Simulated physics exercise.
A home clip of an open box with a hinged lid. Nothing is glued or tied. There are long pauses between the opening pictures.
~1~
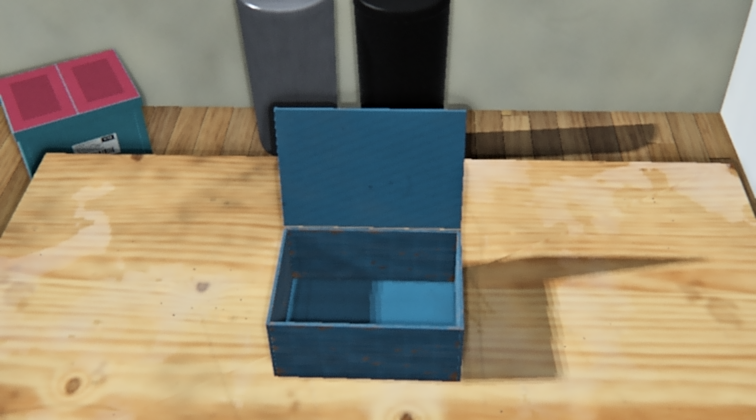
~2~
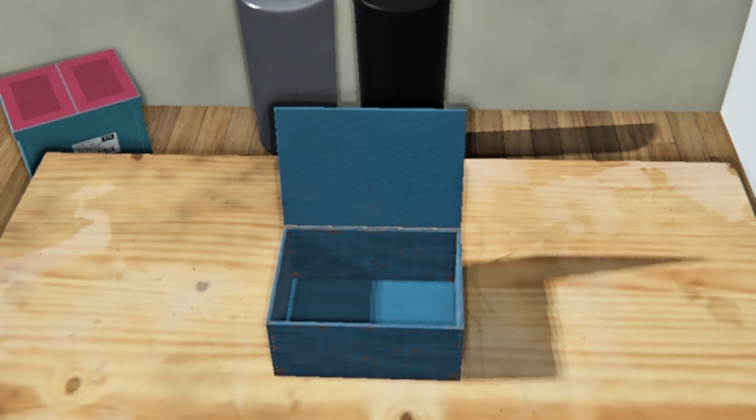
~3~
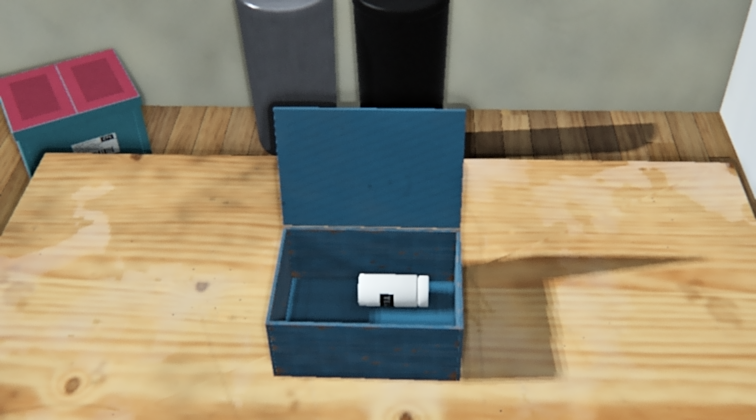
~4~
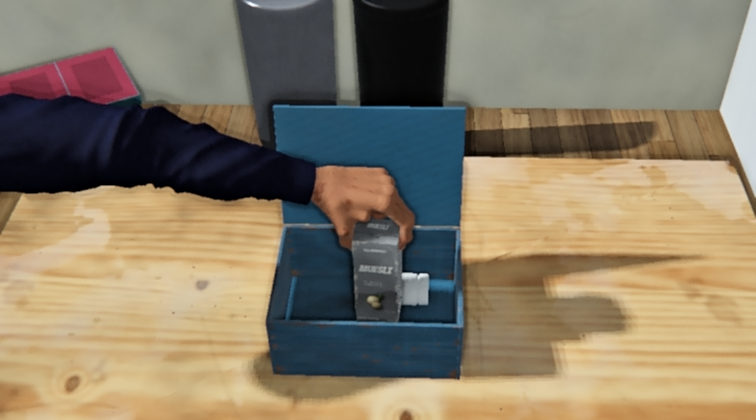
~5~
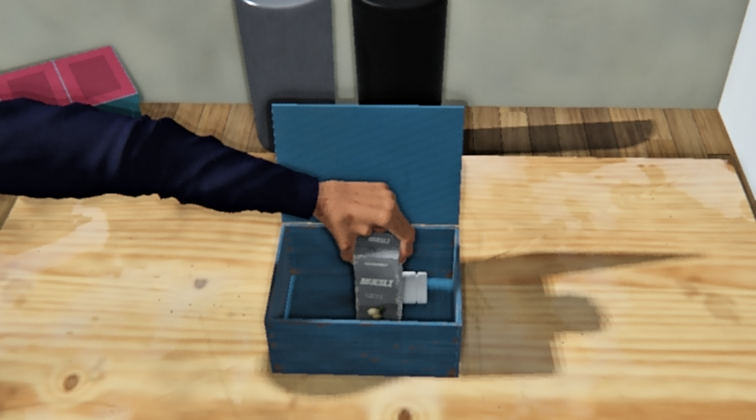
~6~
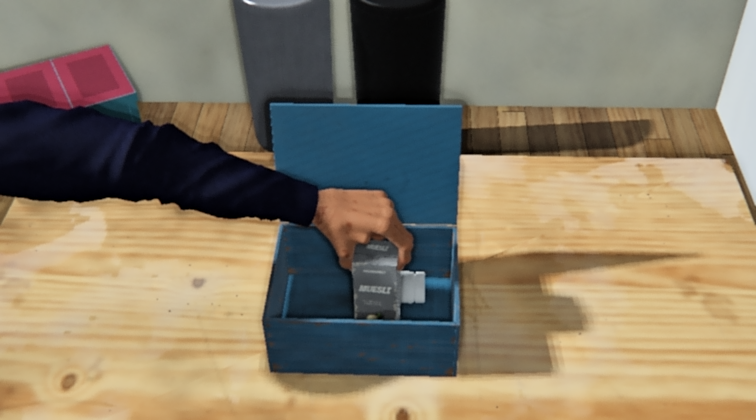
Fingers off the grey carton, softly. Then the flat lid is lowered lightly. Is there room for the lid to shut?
In the end the lid stays ajar.
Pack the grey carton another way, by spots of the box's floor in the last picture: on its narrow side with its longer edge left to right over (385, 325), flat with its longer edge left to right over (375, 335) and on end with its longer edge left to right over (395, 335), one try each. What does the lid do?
First try: It shuts flat; second try: It closes; third try: It will not close.
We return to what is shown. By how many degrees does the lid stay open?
About 30°.
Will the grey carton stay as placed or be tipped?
It keeps its pose.
Then, 1.40 s past the last view, lid 72° above the rim.
Then, 1.80 s past the last view, lid 40° above the rim.
Finally, lid 32° above the rim; both still in place. Final places as the last picture's camera would see them, grey carton near (378, 291).
